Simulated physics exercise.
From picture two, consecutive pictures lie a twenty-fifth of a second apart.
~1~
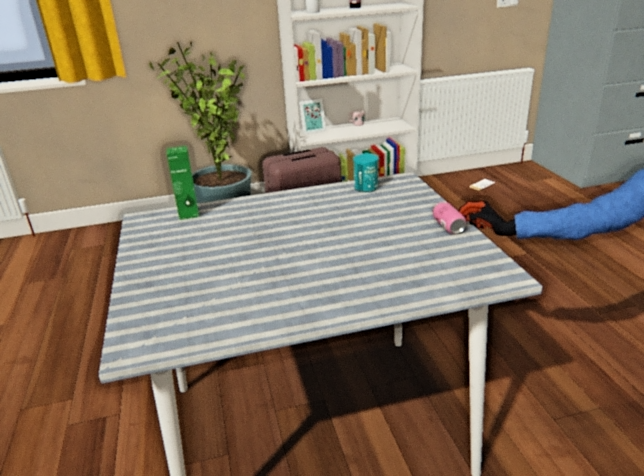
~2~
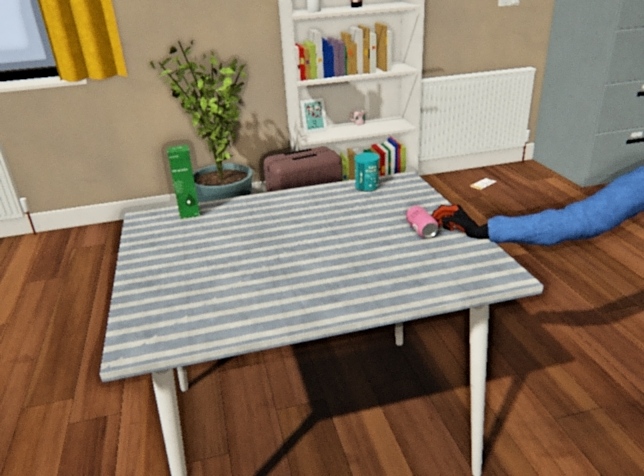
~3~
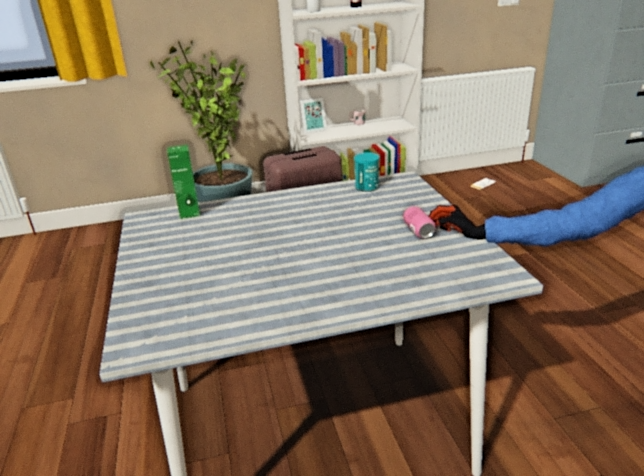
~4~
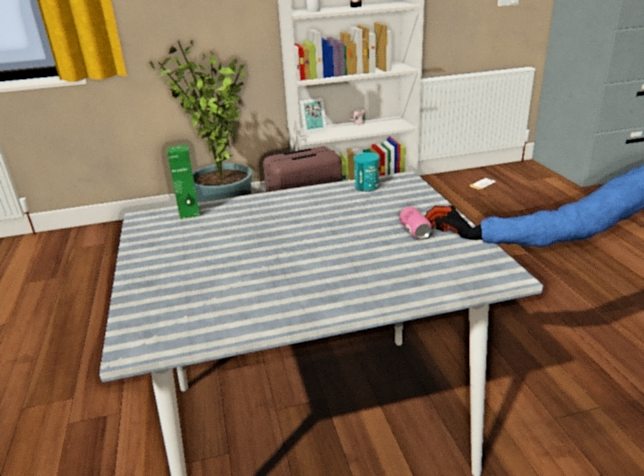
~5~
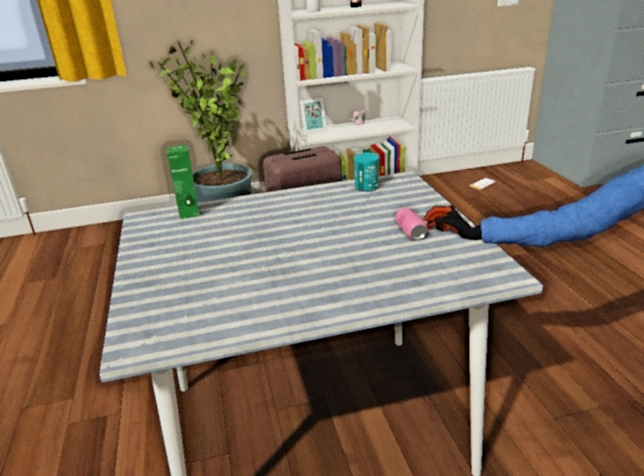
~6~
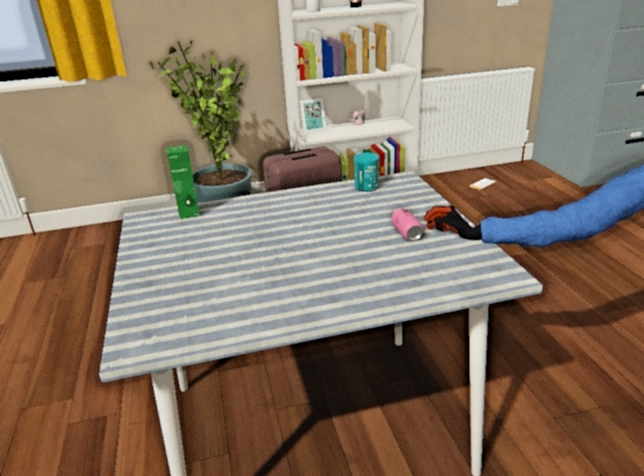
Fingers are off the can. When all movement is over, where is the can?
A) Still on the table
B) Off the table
A, still on the table.
Then, 0.10 s on from there, pink can shifted about its own width near (398, 226).
Then, 0.30 s on from there, pink can shifted about its own width near (385, 228).
In the end, moved from the start, pink can. At the end, from the last picture's camera, pink can near (378, 229).
